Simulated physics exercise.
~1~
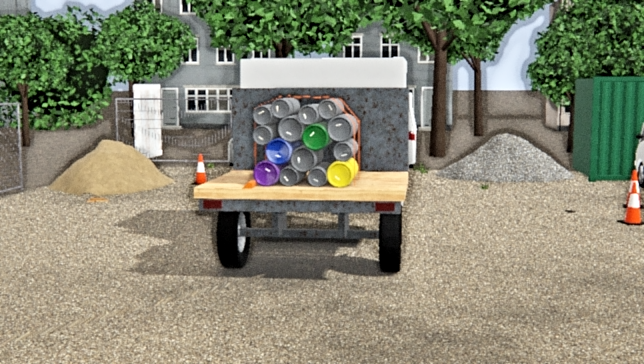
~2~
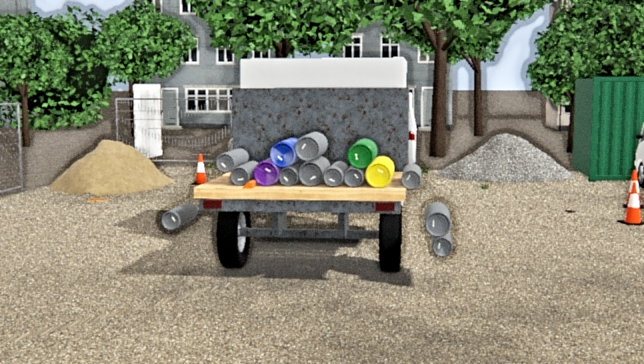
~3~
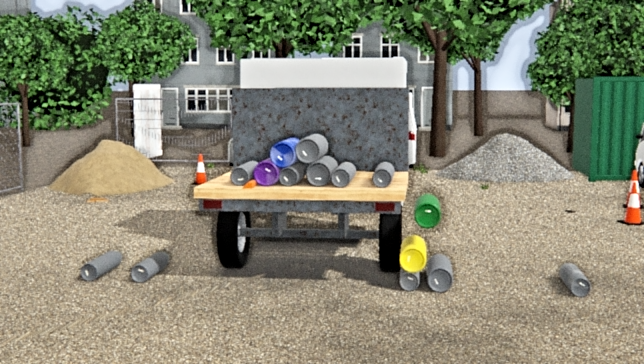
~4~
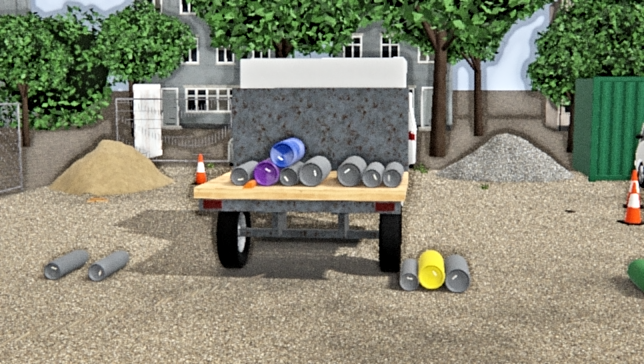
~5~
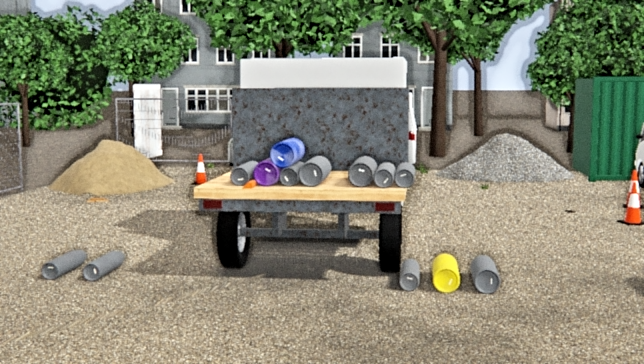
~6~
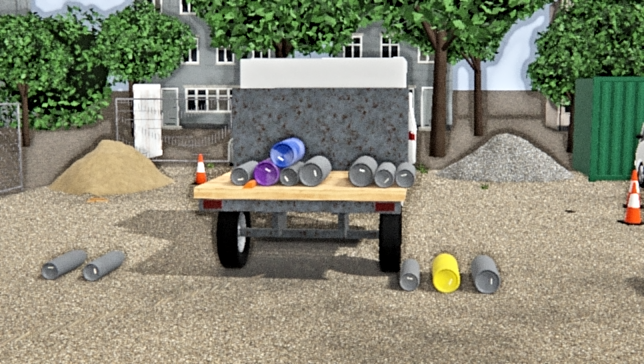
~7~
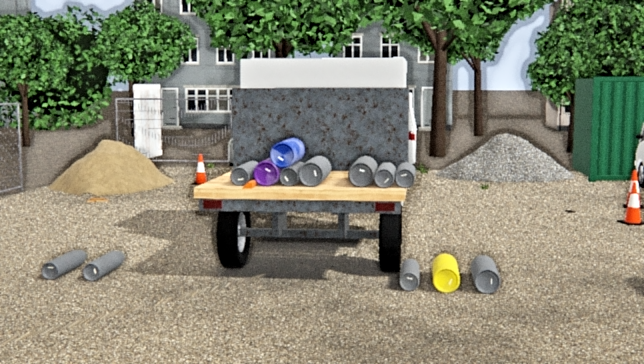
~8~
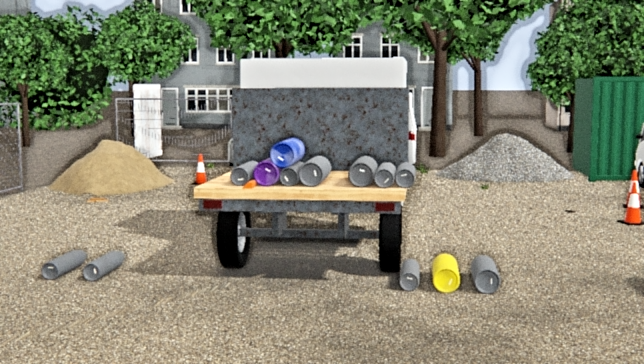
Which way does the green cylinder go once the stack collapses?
It moves to the right, going over that side of the deck and carrying on across the ground until it is out of view.
In a gravel yard with trees, a sand heap and a grey mound behind, a flatbed vehicle seen from its tail end carries a strapped stack of mostly grey cylinders, with one purple, one blue, one green and one yellow. The straps come away and the stack collapses, spreading across the deck and spilling over both sides. The green and yellow cylinders roll right and drop off that edge, and the green one travels on out of view. The yellow one settles on the ground between two grey ones. Purple stays on the deck, with blue resting on top of others.
